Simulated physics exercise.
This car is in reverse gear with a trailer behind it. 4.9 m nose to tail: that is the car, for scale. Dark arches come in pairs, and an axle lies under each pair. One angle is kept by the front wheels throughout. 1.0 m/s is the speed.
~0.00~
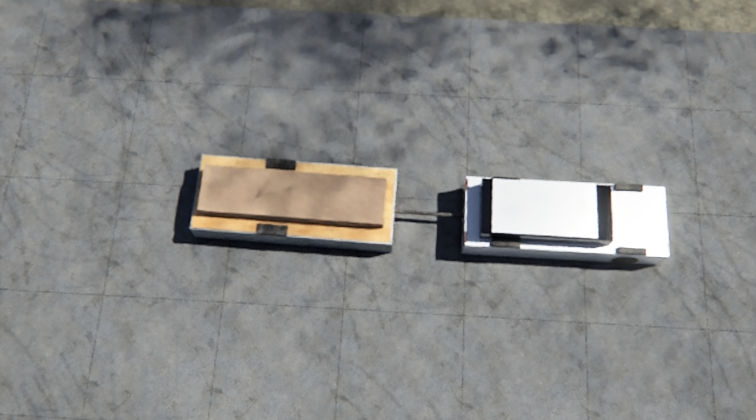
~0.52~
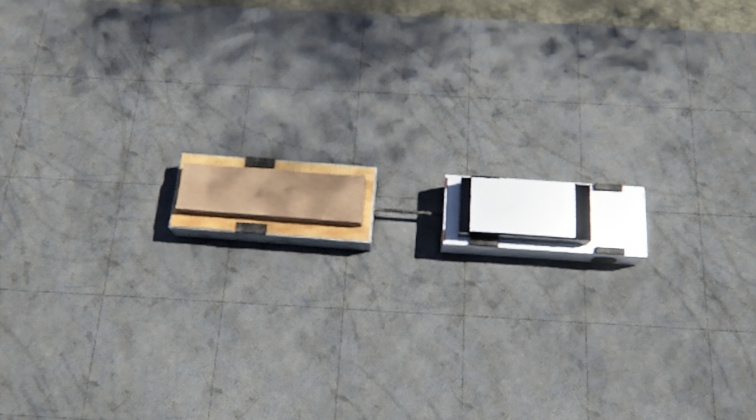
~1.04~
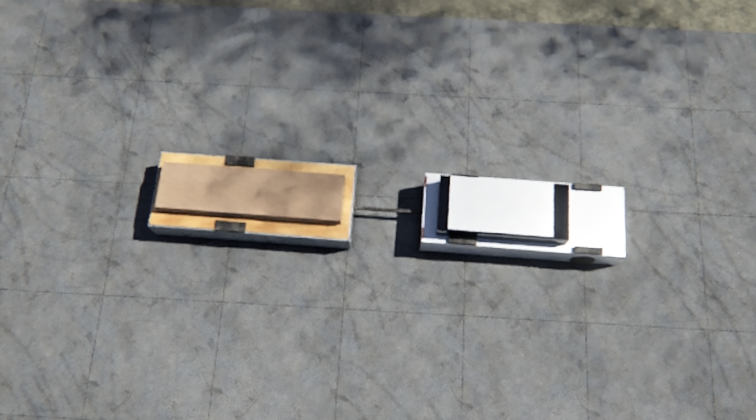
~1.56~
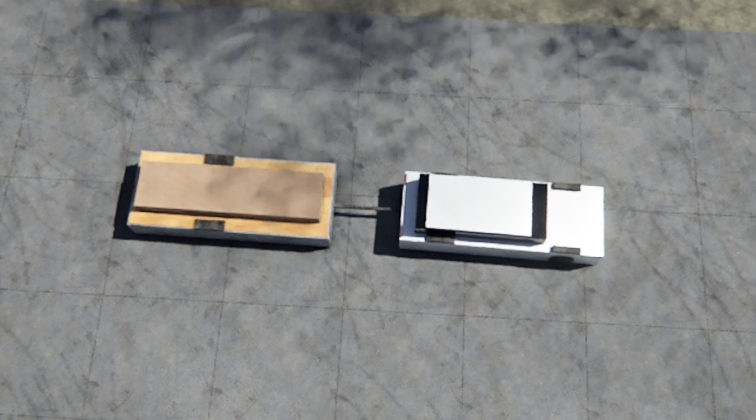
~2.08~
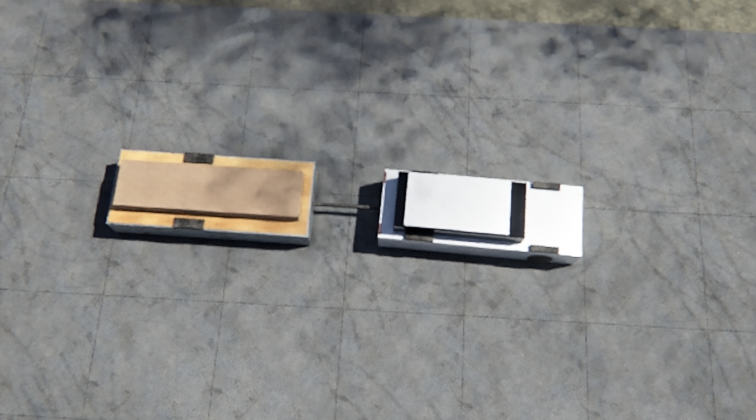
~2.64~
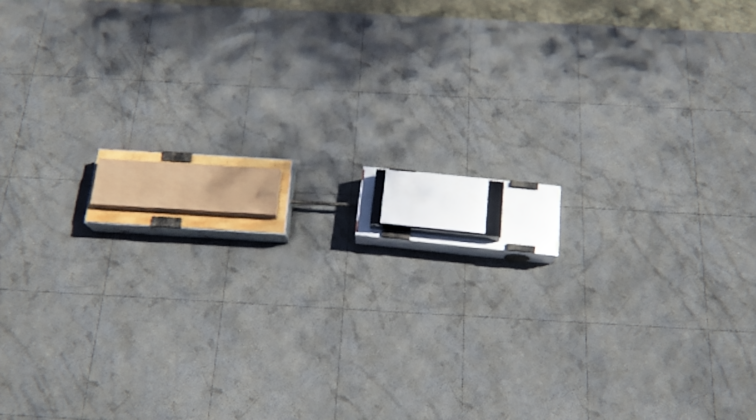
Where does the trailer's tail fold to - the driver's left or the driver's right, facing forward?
Oh, it's cutting across to the right.
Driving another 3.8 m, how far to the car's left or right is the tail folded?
Angle: Near 15 degrees, on the car's right.
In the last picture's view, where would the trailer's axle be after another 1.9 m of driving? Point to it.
Approximate position: (97, 186).
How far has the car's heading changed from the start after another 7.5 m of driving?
Roughly 12 degrees.
By 4.5 s, the tail is 7° to the car's right, the car has turned 5° and the trailer's axle is at (97, 186) of the last picture.
By 6.4 s, the tail is 14° to the car's right, the car has turned 7° and the trailer's axle is at (24, 187) of the last picture.
By 8.3 s, the tail is 24° to the car's right, the car has turned 9° and the trailer's axle is out of the picture.
By 10.2 s, the tail is 39° to the car's right, the car has turned 11° and the trailer's axle is out of the picture.
By 12.1 s, the tail is 60° to the car's right, the car has turned 13° and the trailer's axle is out of the picture; it has jack-knifed.
